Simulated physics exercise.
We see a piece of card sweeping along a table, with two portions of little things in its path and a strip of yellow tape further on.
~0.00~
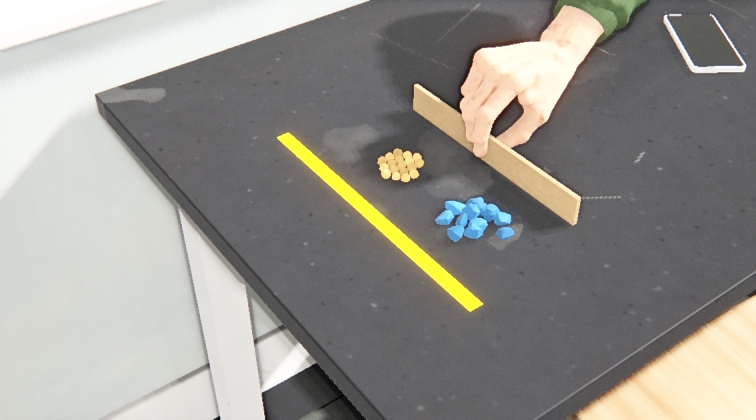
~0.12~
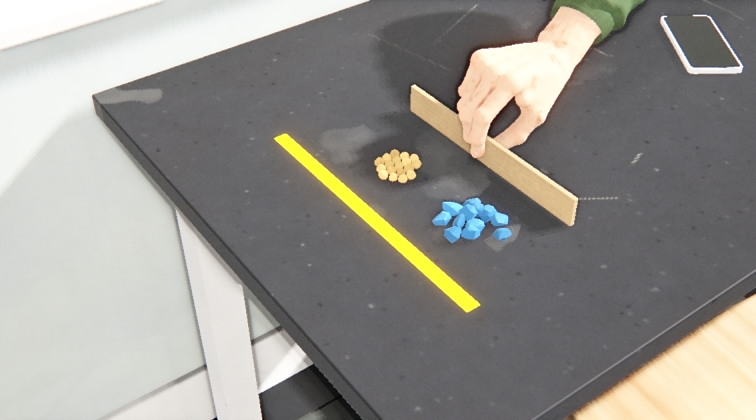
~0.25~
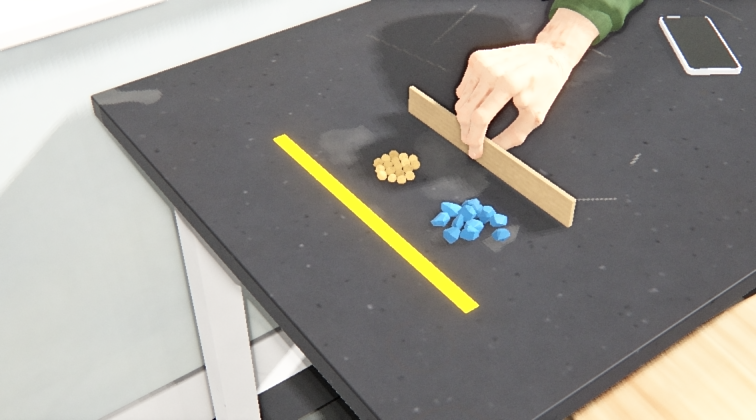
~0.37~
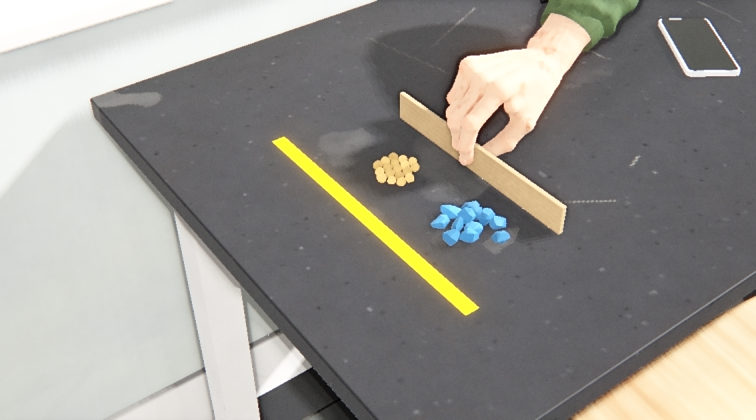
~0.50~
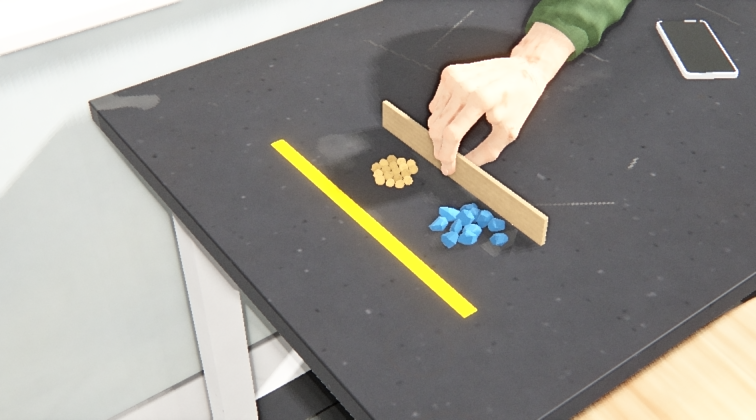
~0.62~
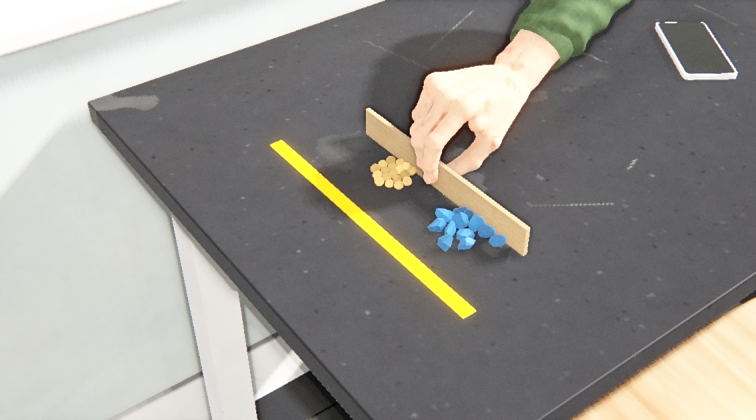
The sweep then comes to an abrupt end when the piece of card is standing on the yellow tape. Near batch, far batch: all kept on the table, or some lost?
As I see it, the near batch will not lose anything to the drop, the far batch will not lose anything to the drop.
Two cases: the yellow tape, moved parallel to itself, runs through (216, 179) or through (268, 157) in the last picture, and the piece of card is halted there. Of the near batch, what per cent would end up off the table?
Off the table, in order: 10, then 0, each out of a hundred.
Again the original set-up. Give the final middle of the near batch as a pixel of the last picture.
Close to (384, 264) in pixels.
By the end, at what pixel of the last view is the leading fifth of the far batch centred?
That would be close to (313, 220), more or less.
Around 0.91 s, piece of card still moving, near (398, 183); near batch all on the table, its front near (415, 261); far batch all on the table, its front near (341, 202).
Around 1.21 s, piece of card stopped at the yellow tape; near batch all on the table, its front near (373, 282); far batch all on the table, its front near (305, 223).
Around 1.49 s, piece of card stopped at the yellow tape; near batch all on the table, its front near (375, 283); far batch all on the table, its front near (304, 224).
Finally (1.7 s), piece of card stopped at the yellow tape; near batch all on the table, its front near (375, 283); far batch all on the table, its front near (304, 224).
